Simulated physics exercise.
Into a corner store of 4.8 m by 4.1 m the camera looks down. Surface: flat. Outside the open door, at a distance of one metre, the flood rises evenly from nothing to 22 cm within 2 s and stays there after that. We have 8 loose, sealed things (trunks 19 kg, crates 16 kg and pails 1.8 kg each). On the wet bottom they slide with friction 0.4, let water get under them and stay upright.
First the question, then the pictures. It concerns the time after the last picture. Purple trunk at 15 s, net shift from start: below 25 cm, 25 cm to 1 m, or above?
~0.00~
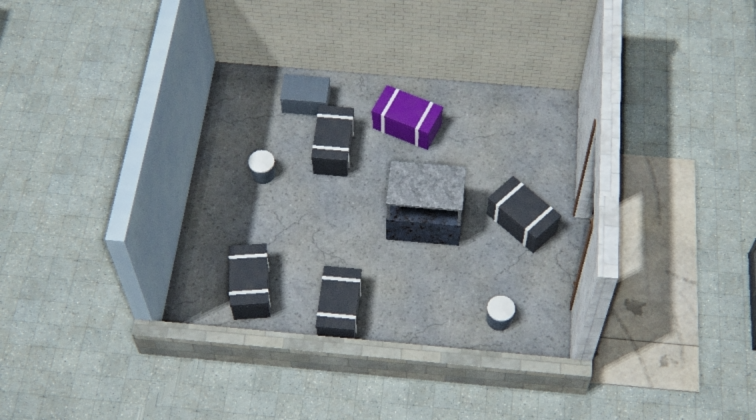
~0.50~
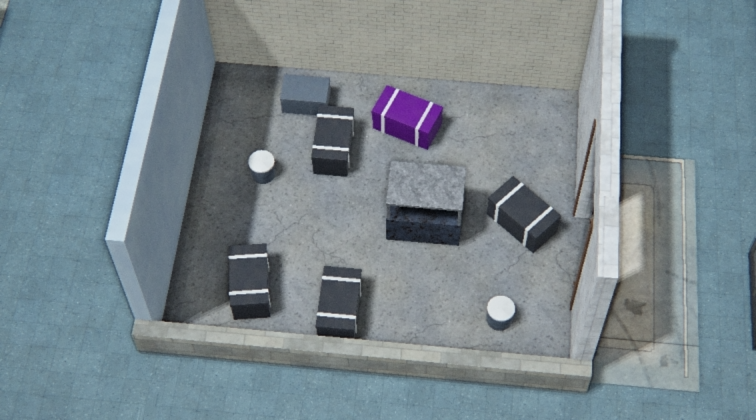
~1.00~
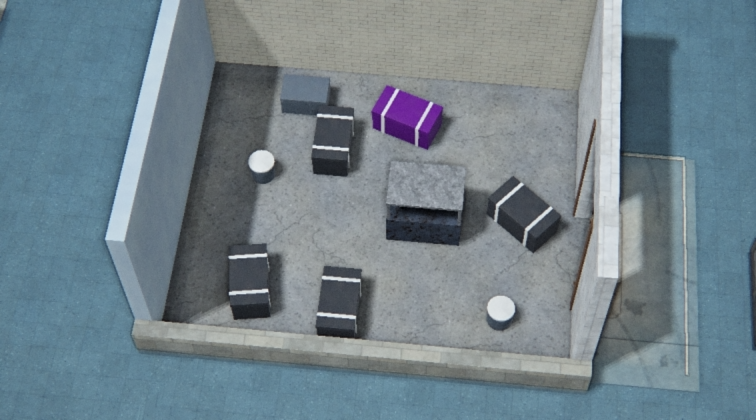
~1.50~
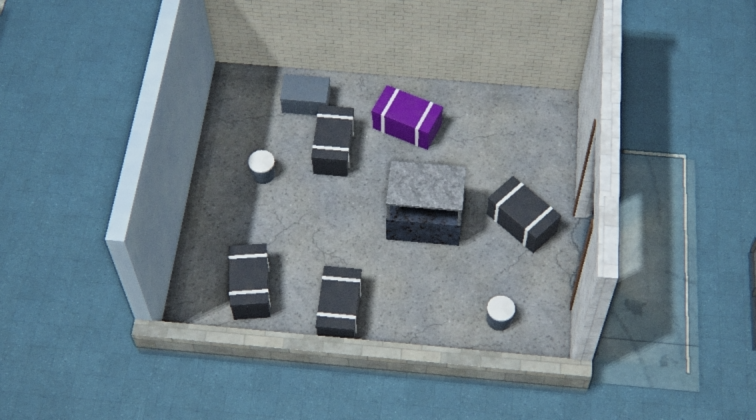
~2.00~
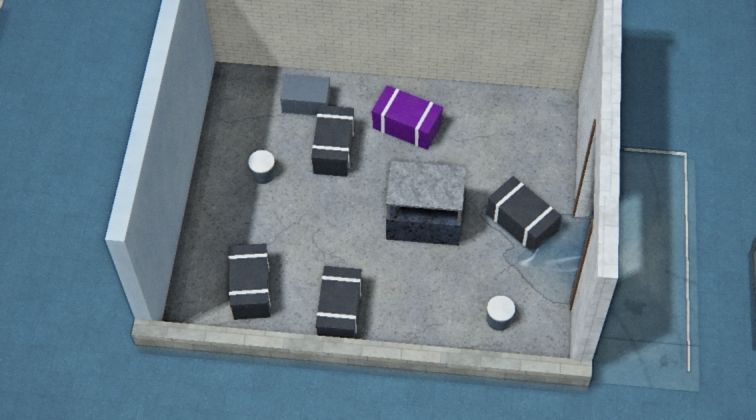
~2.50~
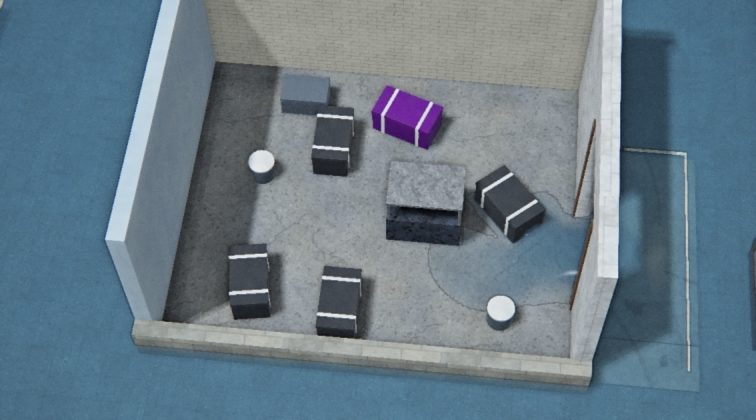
25 cm to 1 m.
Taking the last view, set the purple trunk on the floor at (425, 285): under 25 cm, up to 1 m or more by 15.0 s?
Here it heads a good way off.
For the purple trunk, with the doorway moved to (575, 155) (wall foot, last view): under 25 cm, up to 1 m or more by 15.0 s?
Purple trunk: Long trip.
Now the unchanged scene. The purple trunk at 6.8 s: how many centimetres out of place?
I'd put it at around 40 cm.
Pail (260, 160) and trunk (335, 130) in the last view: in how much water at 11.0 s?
I'd put it at 11 cm and 7 cm respectively.
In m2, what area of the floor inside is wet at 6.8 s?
I'd estimate close to 18 m2.
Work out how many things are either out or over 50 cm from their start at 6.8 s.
The number comes to 4.
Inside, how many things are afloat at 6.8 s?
At that time, 4.
After 3.5 s the purple trunk is near (407, 109), 0.0 m from its start, aground; 0 afloat.
After 6.8 s the purple trunk is near (384, 92), 0.4 m from its start, aground; 4 afloat.
After 11.0 s the purple trunk is near (365, 75), 0.7 m from its start, afloat; 8 afloat.
After 15.0 s the purple trunk is near (453, 138), 0.7 m from its start, afloat; 8 afloat.
